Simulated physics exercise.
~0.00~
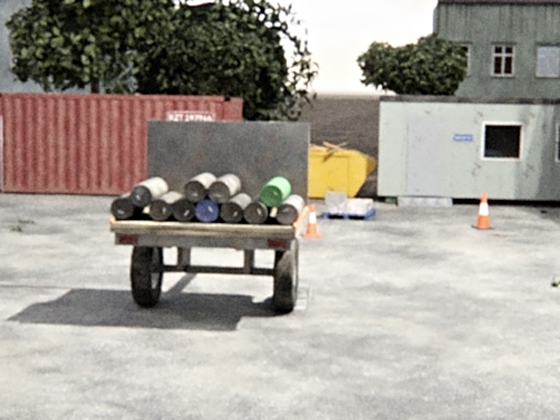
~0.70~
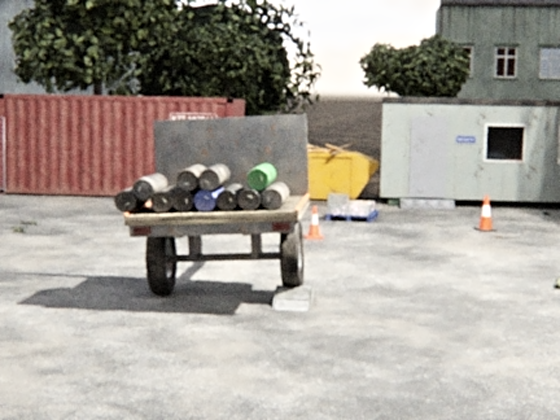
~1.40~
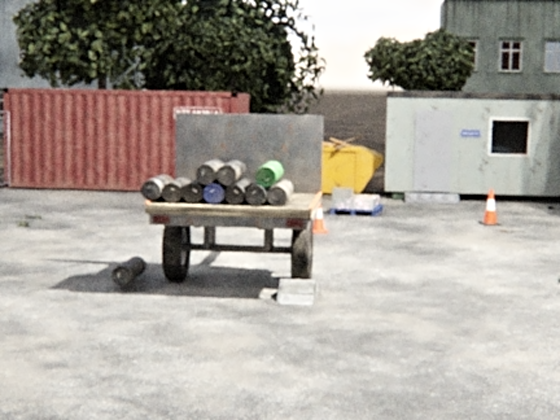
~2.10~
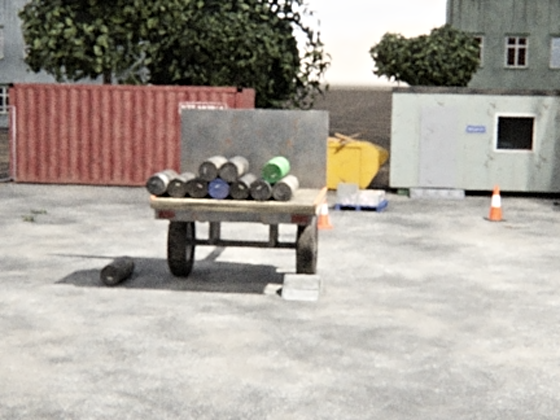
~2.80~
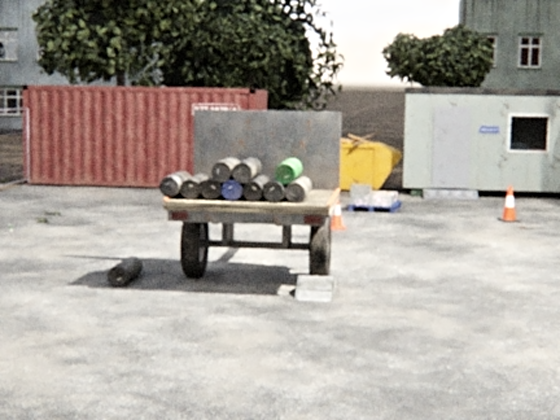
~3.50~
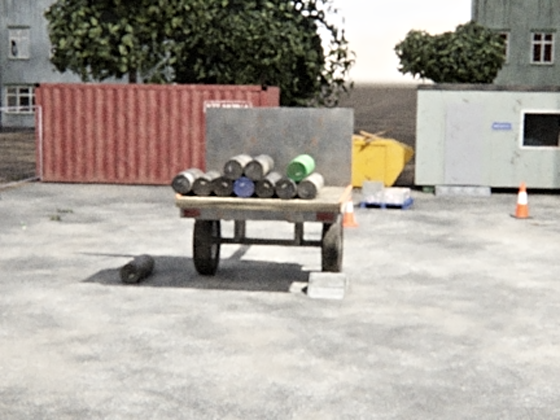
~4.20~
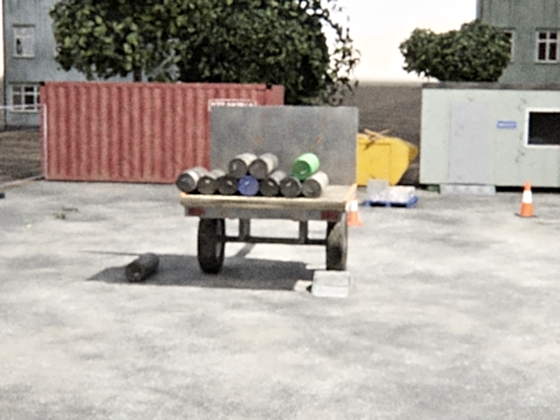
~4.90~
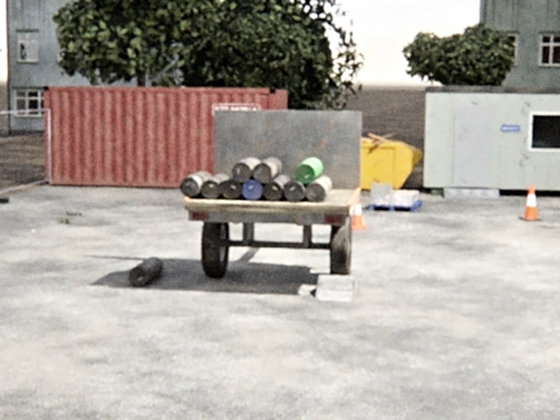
A flat trailer tilts over a block and levels, dropping one dark cylinder off its left side.
